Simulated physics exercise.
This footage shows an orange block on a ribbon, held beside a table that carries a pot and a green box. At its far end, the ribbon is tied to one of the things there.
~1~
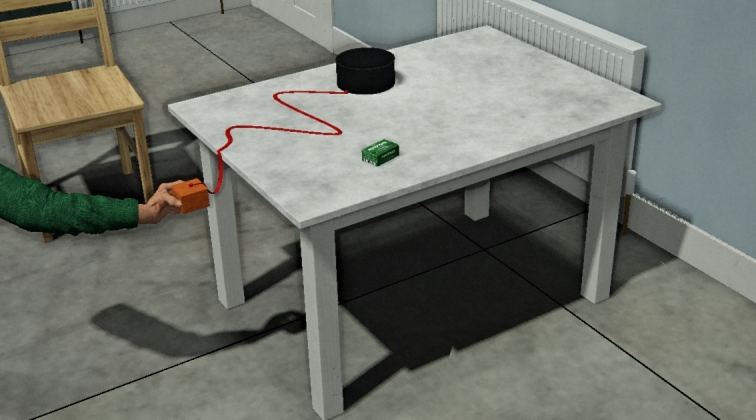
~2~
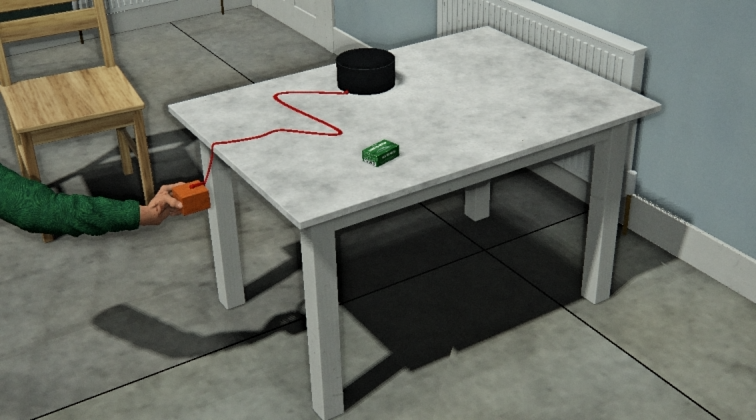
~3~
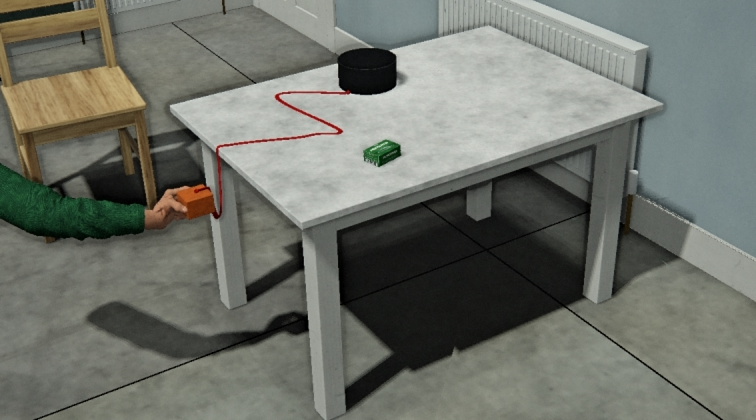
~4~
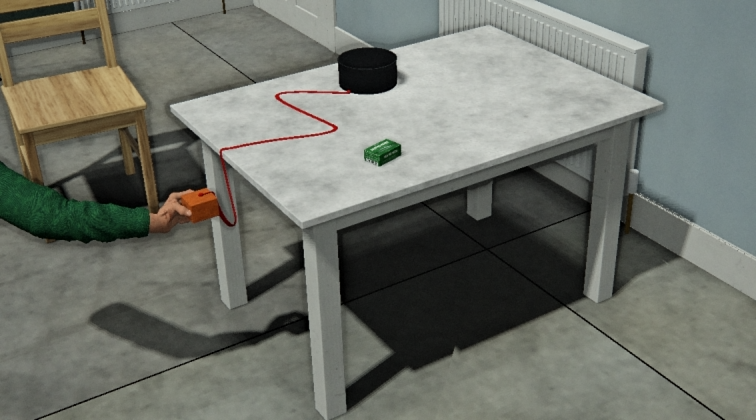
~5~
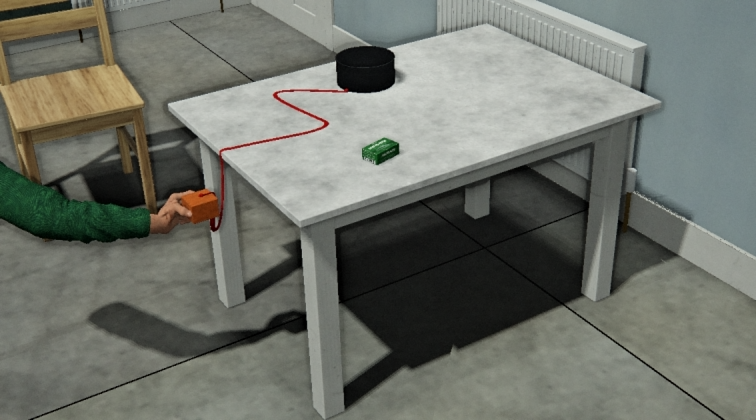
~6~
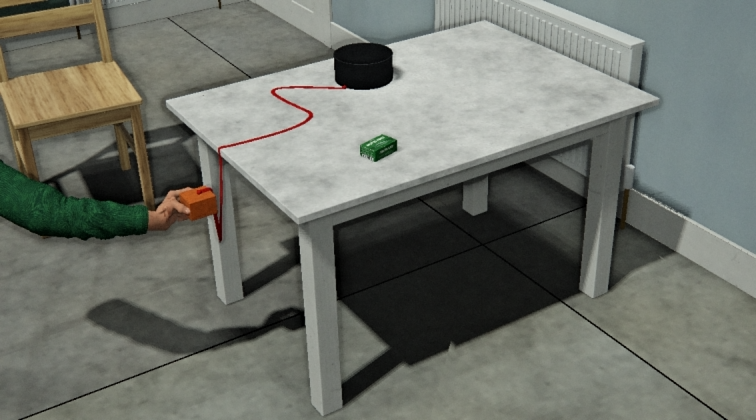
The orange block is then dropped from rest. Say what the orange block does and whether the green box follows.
By the end the orange block has gone all the way down, and the green box has held its position.
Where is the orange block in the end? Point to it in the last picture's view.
Its centre point is at (208, 367).
Then, 0.76 s past the final frame, block on the floor near (208, 367); pot still; box still.
When it is over, block on the floor near (208, 367); pot still; box still. The orange block reaches the floor and the green box remains where it stands.
